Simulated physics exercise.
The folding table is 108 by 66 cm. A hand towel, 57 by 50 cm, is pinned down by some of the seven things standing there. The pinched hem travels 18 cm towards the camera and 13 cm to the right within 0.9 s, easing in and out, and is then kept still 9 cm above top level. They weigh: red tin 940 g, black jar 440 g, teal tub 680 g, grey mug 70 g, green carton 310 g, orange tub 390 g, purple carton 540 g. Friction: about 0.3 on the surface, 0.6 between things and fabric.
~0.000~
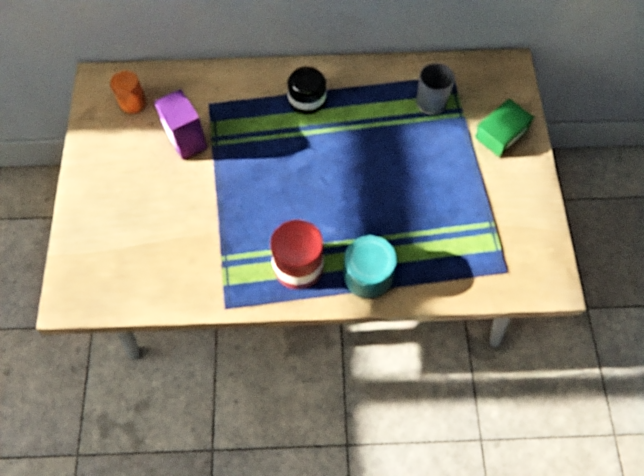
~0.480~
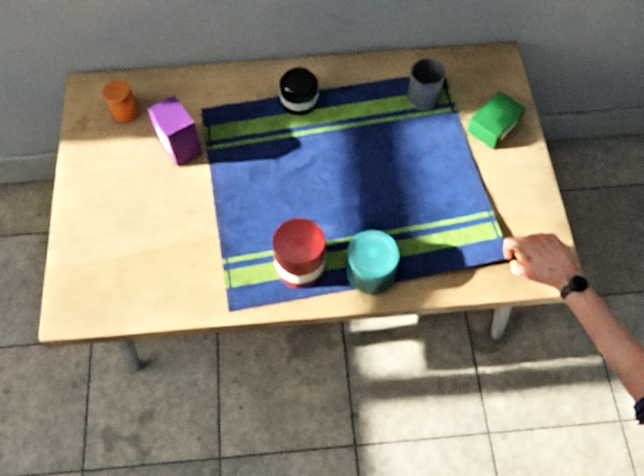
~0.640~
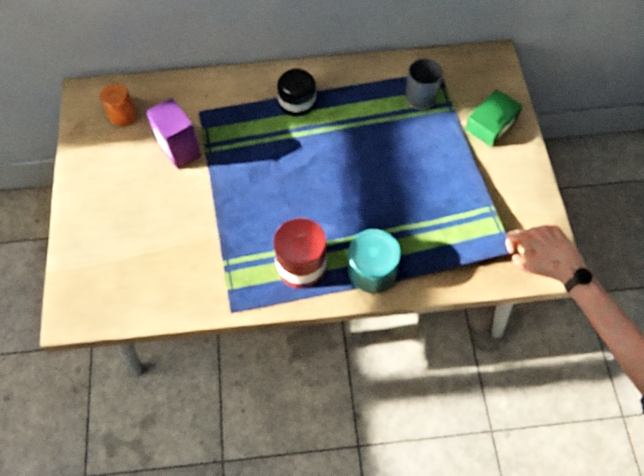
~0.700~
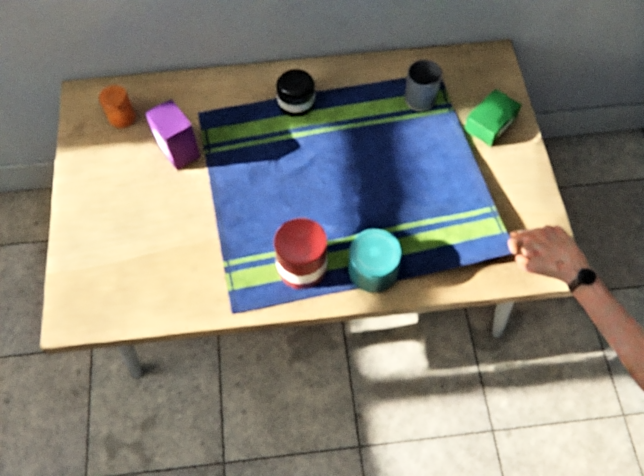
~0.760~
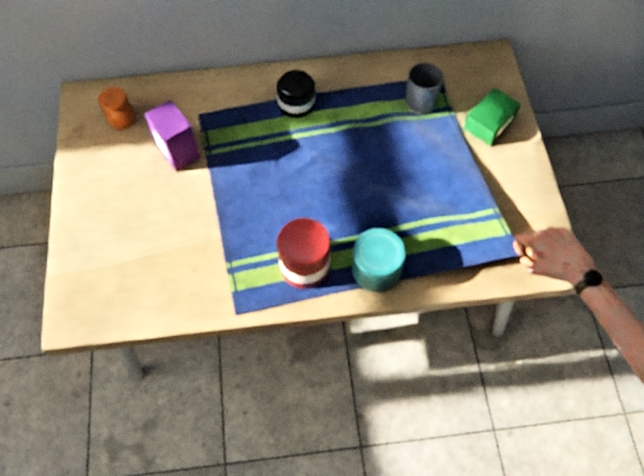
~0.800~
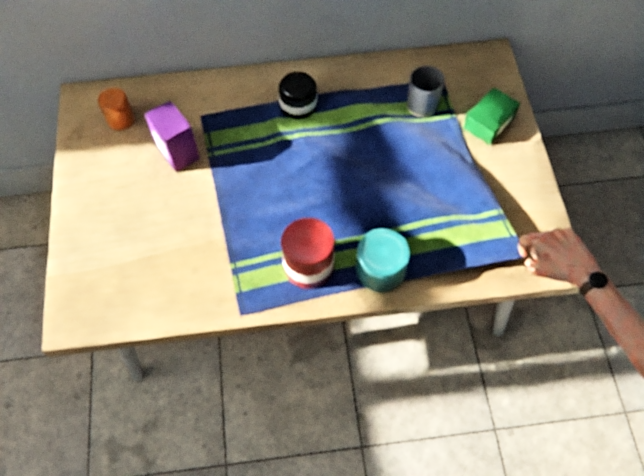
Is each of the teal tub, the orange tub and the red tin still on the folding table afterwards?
The teal tub goes over the edge, the orange tub keeps to the top, the red tin remains up there.
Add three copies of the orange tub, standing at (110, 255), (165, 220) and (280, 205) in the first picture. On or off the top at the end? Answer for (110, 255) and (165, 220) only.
In turn: Remains, remains.
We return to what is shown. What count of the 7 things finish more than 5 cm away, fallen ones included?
I count 4.
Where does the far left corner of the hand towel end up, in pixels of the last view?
At about (285, 164).
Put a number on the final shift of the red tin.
About: Red tin 20 cm.
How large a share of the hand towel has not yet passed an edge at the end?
Some 90 per cent of it.
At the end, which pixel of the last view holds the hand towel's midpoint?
Near (439, 218).
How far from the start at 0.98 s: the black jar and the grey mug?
About: Black jar 8 cm, grey mug 8 cm.
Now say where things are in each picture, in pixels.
The first frame shows teal tub (371, 259); orange tub (124, 81); red tin (297, 243); hand towel corners (225, 309) (507, 272).
The second frame shows hand towel corners (229, 312); grip (510, 258).
The third frame shows hand towel corners (231, 313); grip (513, 252).
The fourth frame shows hand towel corners (232, 314); grip (516, 253).
The fifth frame shows teal tub (379, 251); grey mug (426, 76); red tin (303, 241); hand towel corners (236, 315); grip (521, 255).
The sixth frame shows teal tub (384, 251); orange tub (112, 98); red tin (308, 240); hand towel corners (240, 316); grip (526, 256).
At 1.0 s, 100 % of the hand towel is still over the top; teal tub 7 cm off its start, red tin 6 cm off its start, grey mug 8 cm off its start.
At 1.2 s, 95 % of the hand towel is still over the top; teal tub 13 cm off its start, red tin 12 cm off its start, black jar 16 cm off its start.
At 1.3 s, 90 % of the hand towel is still over the top; teal tub 19 cm off its start at (462, 308), red tin 17 cm off its start at (391, 252), black jar 23 cm off its start at (377, 133).
At 1.5 s, 90 % of the hand towel is still over the top; teal tub over the edge, red tin 19 cm off its start, black jar 25 cm off its start.
At 3.1 s, 90 % of the hand towel is still over the top; teal tub over the edge, red tin 19 cm off its start at (402, 264), orange tub 0 cm off its start at (112, 98), black jar 25 cm off its start at (387, 140).
